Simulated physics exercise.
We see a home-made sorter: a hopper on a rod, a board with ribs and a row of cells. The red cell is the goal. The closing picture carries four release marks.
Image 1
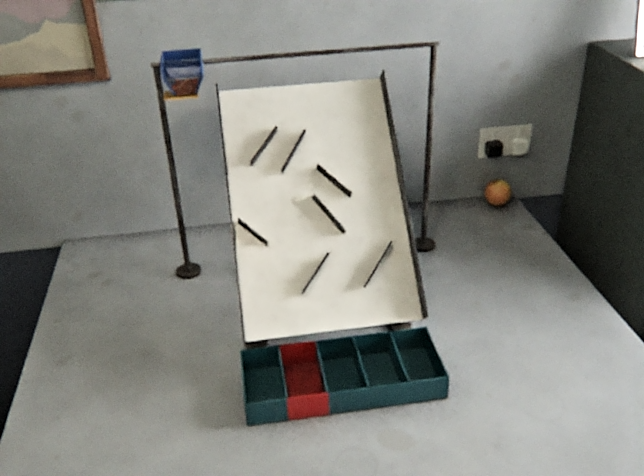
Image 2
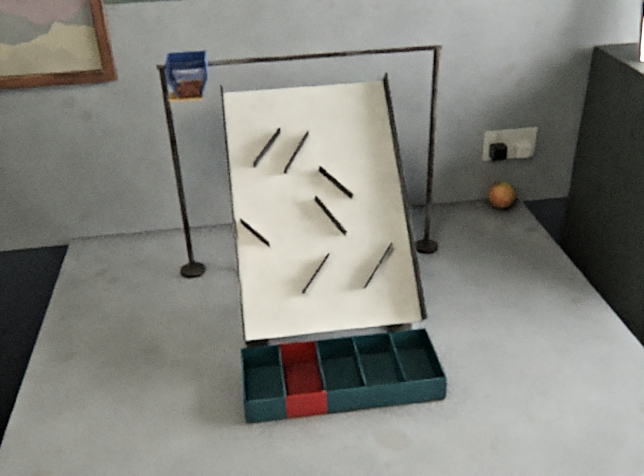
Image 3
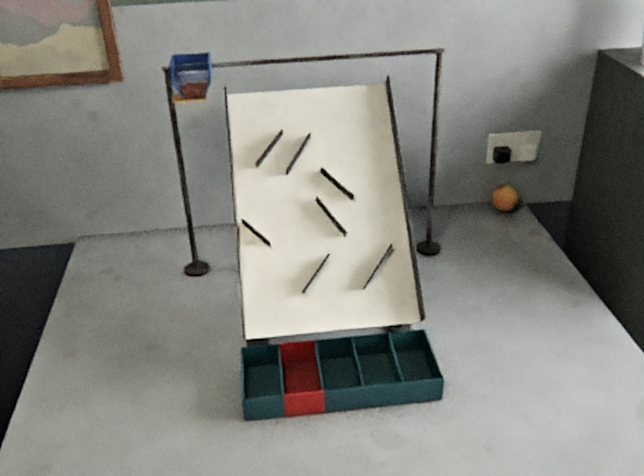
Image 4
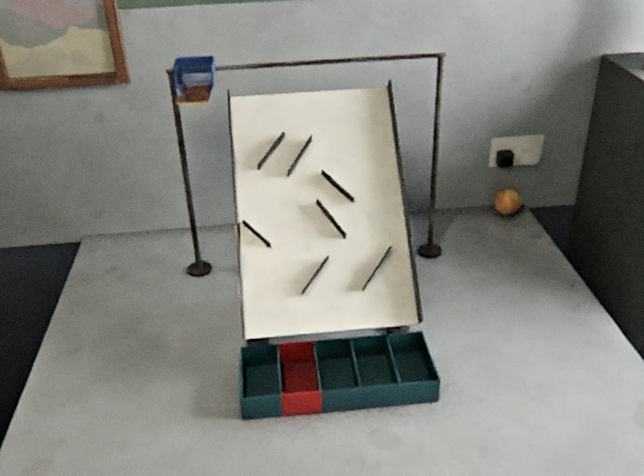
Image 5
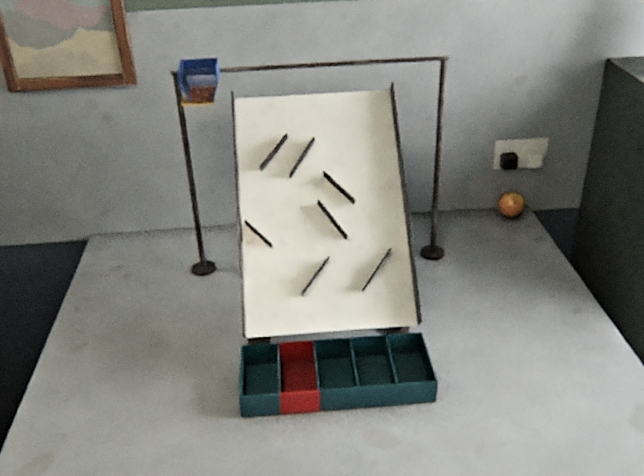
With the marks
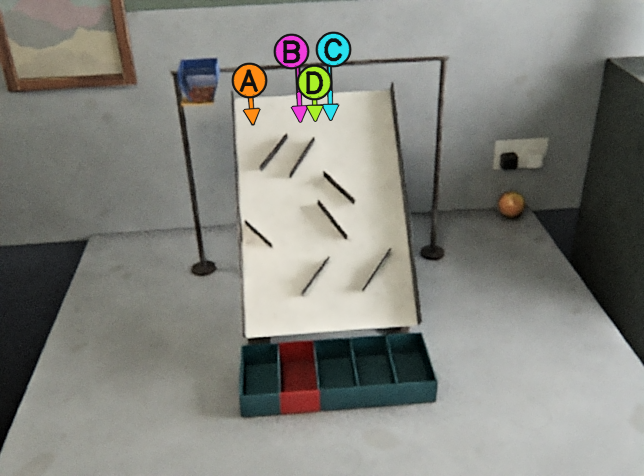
A ribbed white board stands above a row of cells while the view shifts slightly.
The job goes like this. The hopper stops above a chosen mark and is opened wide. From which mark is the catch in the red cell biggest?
Choose B.
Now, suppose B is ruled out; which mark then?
A.
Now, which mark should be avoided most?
Mark C.
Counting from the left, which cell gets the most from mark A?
The second from the left.
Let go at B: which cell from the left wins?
The second from the left.
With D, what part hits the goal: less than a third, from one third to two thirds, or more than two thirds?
From one third to two thirds.
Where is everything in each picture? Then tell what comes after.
In the first picture, hopper near (185, 85), clay pellets, door shut.
In the second picture, ribs (254, 163) to (280, 128), (285, 169) to (308, 131), (320, 166) to (353, 195).
In the third picture, ribs (242, 219) to (270, 243), (316, 197) to (347, 233), (303, 291) to (329, 254).
In the fourth picture, ribs (364, 288) to (391, 246).
In the fifth picture, red cell near (300, 401), number 2 of 5 from the left.
On the marked copy, mark A meets the board at (252, 118); mark B meets the board at (300, 116); mark C meets the board at (330, 114); mark D meets the board at (315, 115).
For mark A, close to two thirds in the red cell, close to a third in other cells.
For mark B, the bulk in the red cell, close to a quarter in other cells.
For mark C, a small share in the red cell, the bulk in other cells.
For mark D, close to half in the red cell, close to half in other cells.
